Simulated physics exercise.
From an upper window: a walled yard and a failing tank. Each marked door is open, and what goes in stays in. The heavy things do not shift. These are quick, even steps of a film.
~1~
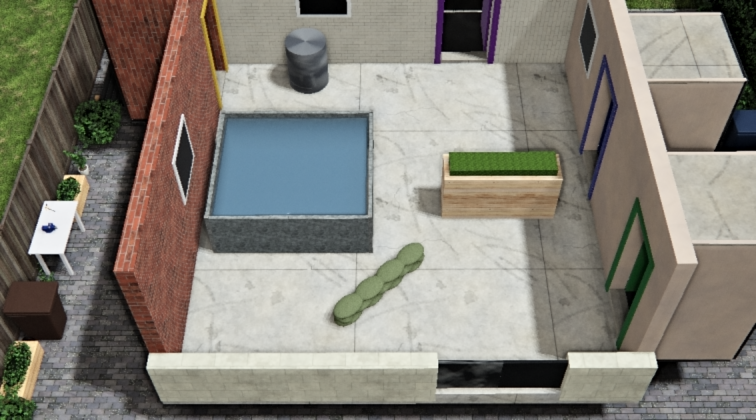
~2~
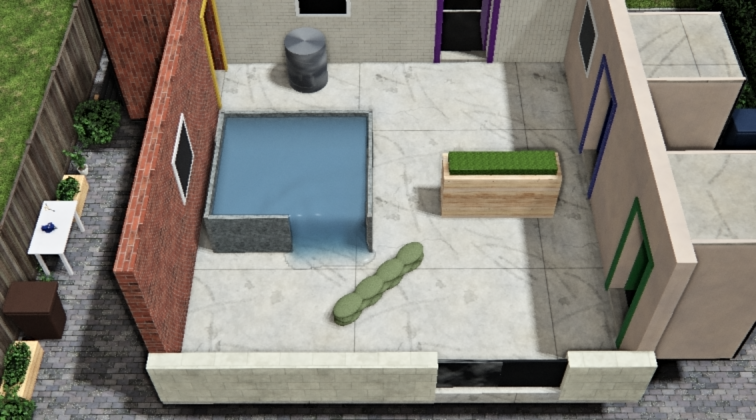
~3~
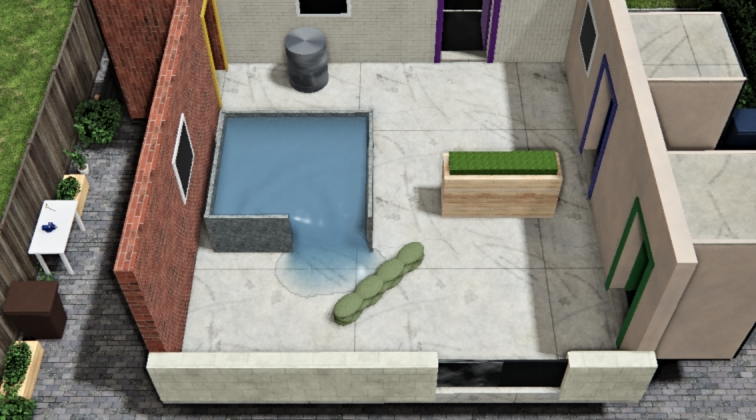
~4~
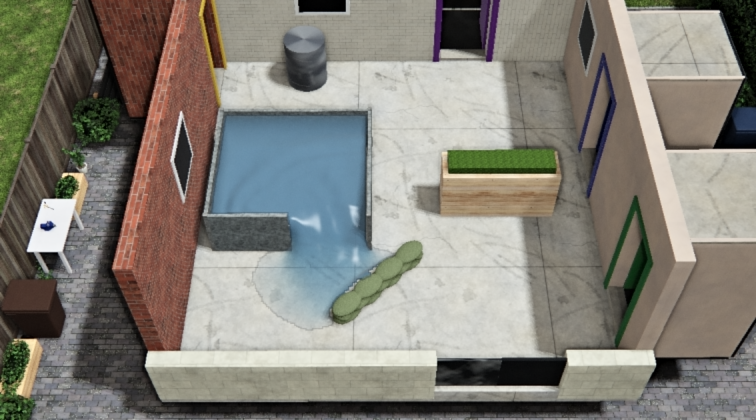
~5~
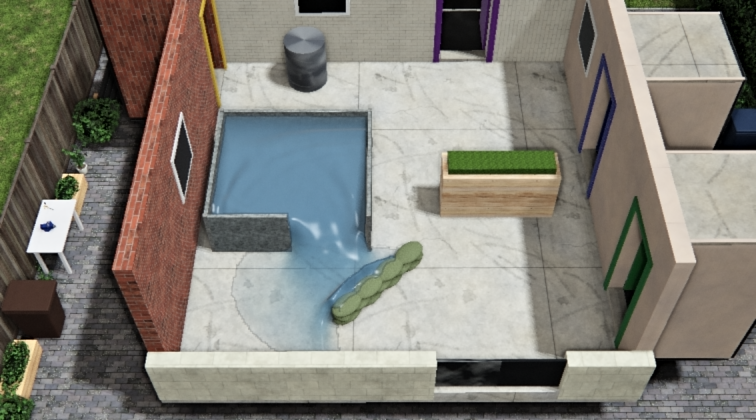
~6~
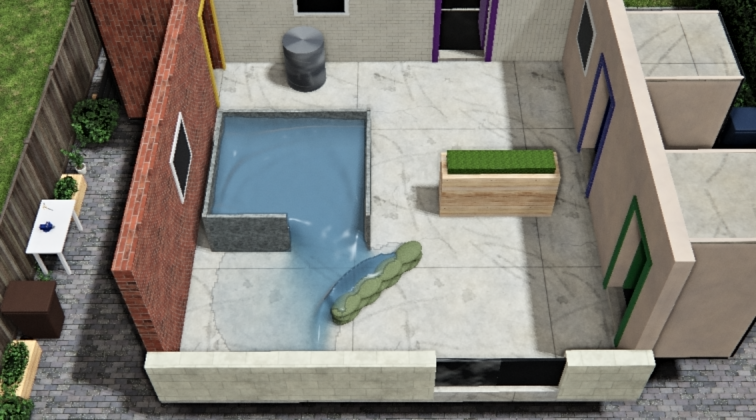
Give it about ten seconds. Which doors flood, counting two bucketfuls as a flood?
In the end: The yellow door lets in a lot; the blue door admits no more than that; the green door lets in a lot; the purple door admits no more than that.
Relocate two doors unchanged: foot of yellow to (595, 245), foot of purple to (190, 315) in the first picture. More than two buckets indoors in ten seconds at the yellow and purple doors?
One by one: The yellow door is over; the purple door lets more in.
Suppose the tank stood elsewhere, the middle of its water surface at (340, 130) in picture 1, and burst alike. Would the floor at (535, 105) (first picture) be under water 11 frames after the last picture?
At that place: Free of water.
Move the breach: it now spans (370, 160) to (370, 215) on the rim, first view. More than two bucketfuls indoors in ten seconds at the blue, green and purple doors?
Then: The blue one lets less in, the green one lets more in, the purple one lets more in.
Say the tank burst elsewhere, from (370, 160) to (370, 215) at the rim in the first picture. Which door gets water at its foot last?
I say the door marked yellow.
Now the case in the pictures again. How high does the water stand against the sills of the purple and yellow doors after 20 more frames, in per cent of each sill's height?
Near 50 and 90 in a hundred.
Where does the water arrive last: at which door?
I say the blue door.
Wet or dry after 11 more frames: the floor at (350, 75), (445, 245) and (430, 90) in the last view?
In turn: Free of water, awash, not flooded.
A moment on, water covers 25 % of the floor; the yellow door not reached, the blue door not reached, the green door not reached, the purple door not reached.
Next, water covers 45 % of the floor; the yellow door not reached, the blue door not reached, the green door not reached, the purple door not reached.
Then, water covers 65 % of the floor; the yellow door wet at the sill, nothing in, the blue door not reached, the green door under two buckets in, the purple door wet at the sill, nothing in.
Later, water covers 90 % of the floor; the yellow door under two buckets in, the blue door wet at the sill, nothing in, the green door over two buckets in, the purple door wet at the sill, nothing in.
In the end, water covers 95 % of the floor; the yellow door over two buckets in, the blue door wet at the sill, nothing in, the green door over two buckets in, the purple door under two buckets in.
